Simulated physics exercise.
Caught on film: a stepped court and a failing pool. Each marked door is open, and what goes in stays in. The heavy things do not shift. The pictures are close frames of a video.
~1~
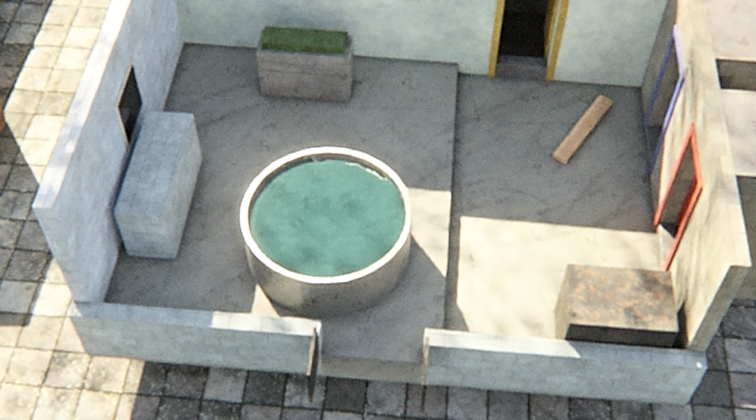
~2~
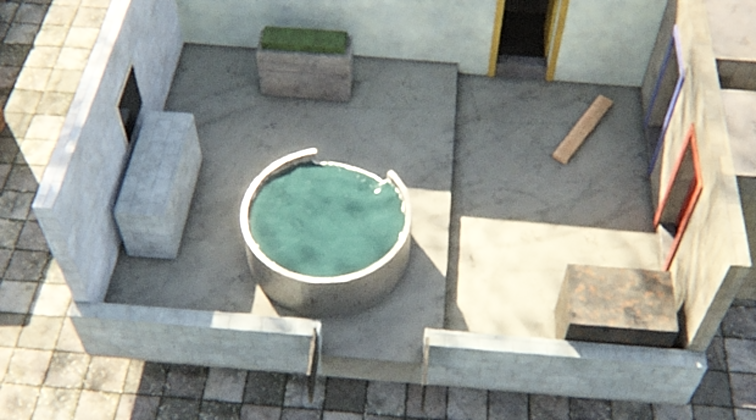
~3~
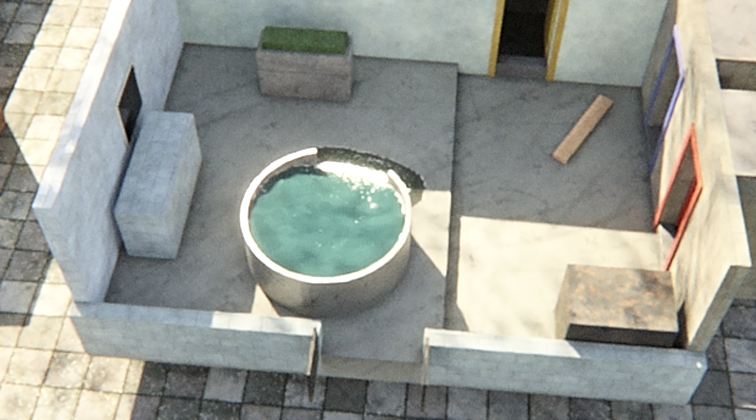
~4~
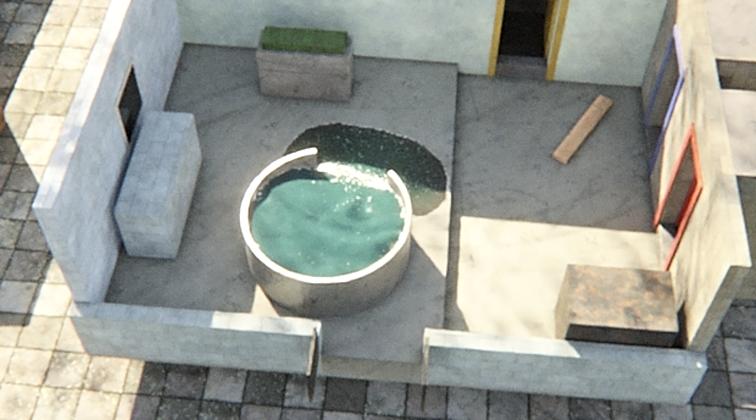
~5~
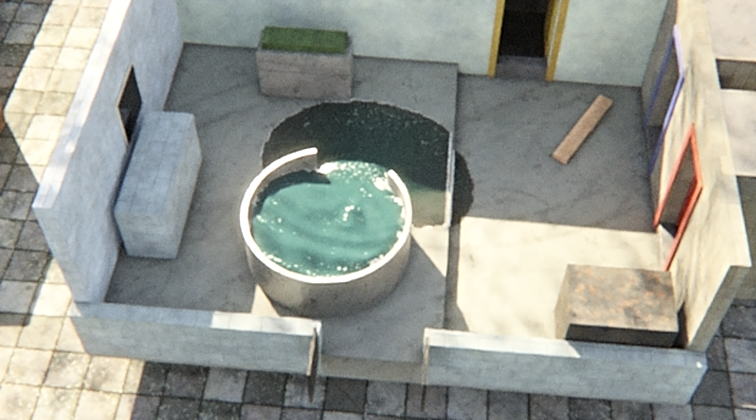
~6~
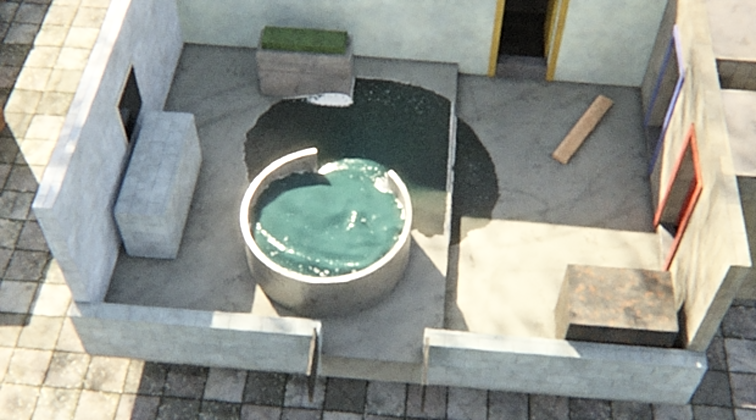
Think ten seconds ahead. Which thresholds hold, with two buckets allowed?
The blue door lets in a lot; the yellow door admits no more than that; the red door admits no more than that.
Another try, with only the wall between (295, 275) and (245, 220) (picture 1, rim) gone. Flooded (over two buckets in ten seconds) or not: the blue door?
Then: The blue door takes less.
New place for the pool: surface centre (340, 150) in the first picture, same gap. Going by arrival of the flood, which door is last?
The red-painted one.
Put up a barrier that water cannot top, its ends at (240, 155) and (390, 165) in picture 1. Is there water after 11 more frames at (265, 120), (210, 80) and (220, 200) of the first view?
In turn: No water, free of water, flooded.
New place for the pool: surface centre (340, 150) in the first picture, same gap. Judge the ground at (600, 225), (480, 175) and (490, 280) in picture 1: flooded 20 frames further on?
In turn: Flooded, not flooded, free of water.
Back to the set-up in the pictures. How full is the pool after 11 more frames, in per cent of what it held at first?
Near 48 in a hundred.
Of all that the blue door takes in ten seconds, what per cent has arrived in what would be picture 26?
About 15 per cent.
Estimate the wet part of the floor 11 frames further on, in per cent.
Roughly 45 per cent.
A moment on, water covers 35 % of the floor; the blue door not reached, the yellow door wet at the sill, nothing in, the red door not reached.
Next, water covers 45 % of the floor; the blue door not reached, the yellow door wet at the sill, nothing in, the red door not reached.
Then, water covers 55 % of the floor; the blue door under two buckets in, the yellow door wet at the sill, nothing in, the red door not reached.
Later, water covers 85 % of the floor; the blue door over two buckets in, the yellow door wet at the sill, nothing in, the red door wet at the sill, nothing in.
In the end, water covers 95 % of the floor; the blue door over two buckets in, the yellow door wet at the sill, nothing in, the red door wet at the sill, nothing in.
